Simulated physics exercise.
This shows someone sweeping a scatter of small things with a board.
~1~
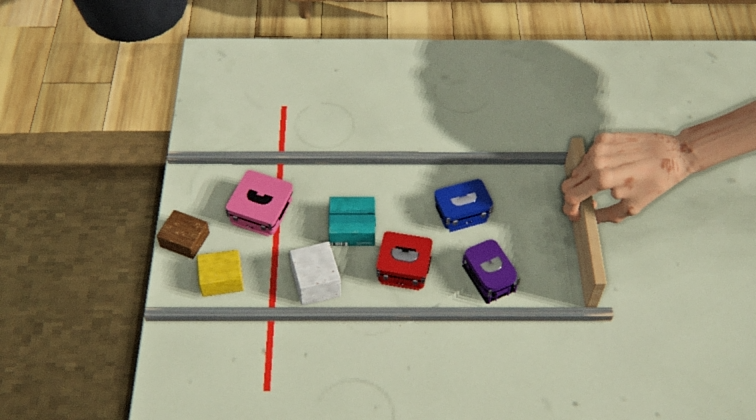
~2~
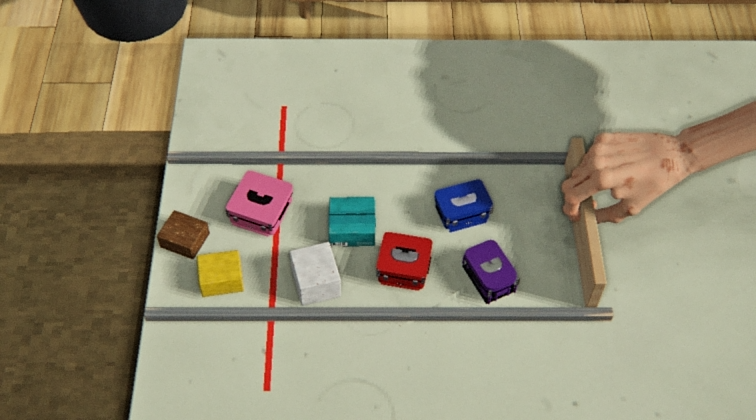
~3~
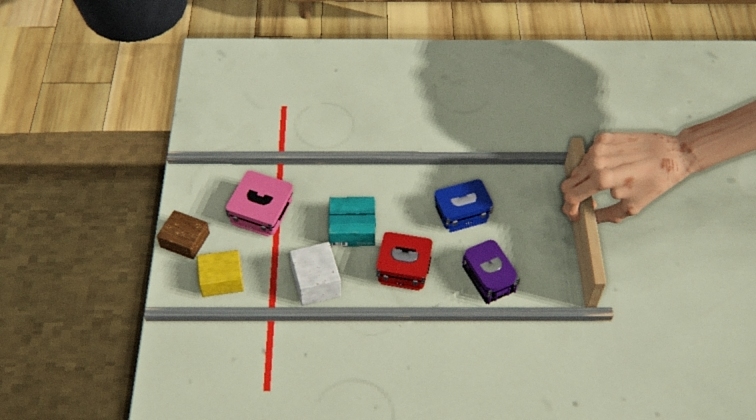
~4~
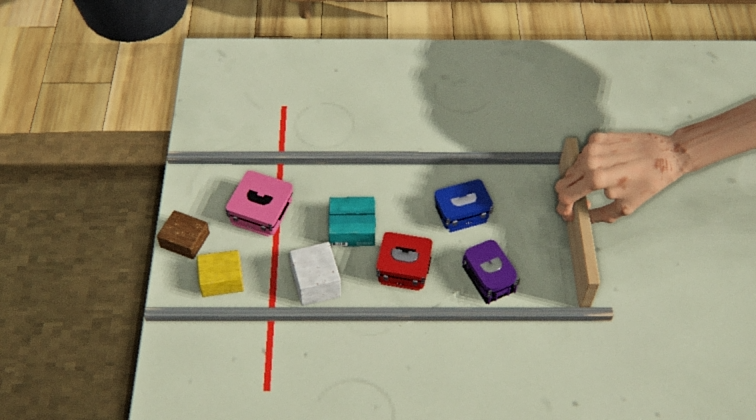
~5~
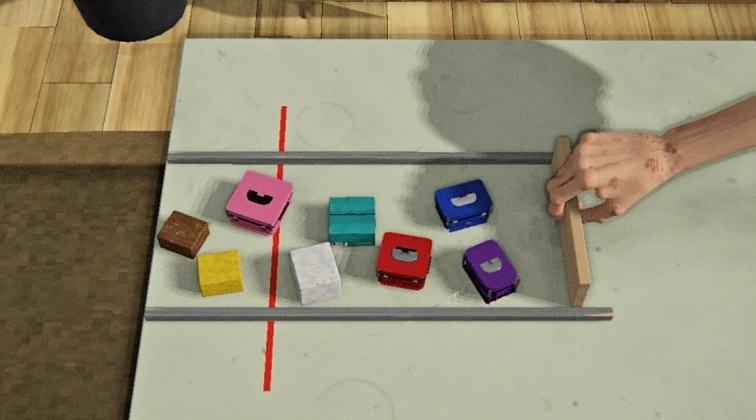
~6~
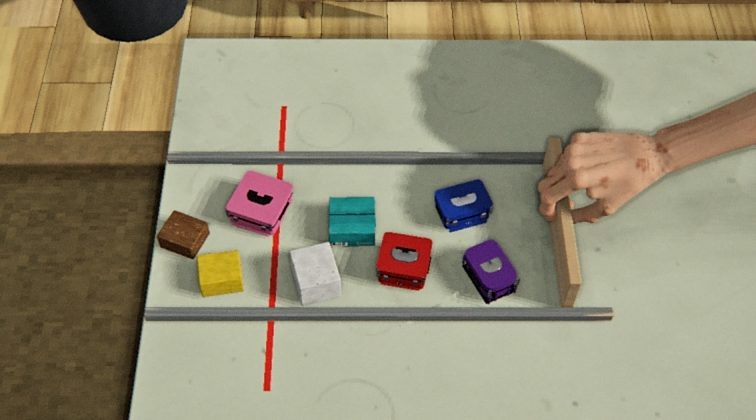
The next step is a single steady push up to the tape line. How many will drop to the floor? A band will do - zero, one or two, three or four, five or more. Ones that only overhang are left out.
Once the push stops, one or two will be gone from the table.
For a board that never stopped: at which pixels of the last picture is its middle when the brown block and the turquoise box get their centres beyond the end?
With the brown block it sits around (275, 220), with the turquoise box around (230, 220).
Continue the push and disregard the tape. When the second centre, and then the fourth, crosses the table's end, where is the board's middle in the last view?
It sits near (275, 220), and then near (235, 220).
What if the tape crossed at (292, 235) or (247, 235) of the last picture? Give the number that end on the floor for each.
1 and 3 down on the floor.
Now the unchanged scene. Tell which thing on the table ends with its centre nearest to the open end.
It's the brown block that ends nearest.
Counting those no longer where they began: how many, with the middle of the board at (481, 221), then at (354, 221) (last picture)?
Counts: 2, 7.
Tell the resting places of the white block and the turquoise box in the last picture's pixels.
The first ends close to (167, 273), the second close to (206, 226).
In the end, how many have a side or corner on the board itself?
It adds up to 2.
Early on, none off yet; brown block at rest near (184, 235); yellow block at rest near (221, 274); pink case at rest near (261, 205).
Finally, the number that fall off is one or two; lost, yellow block.
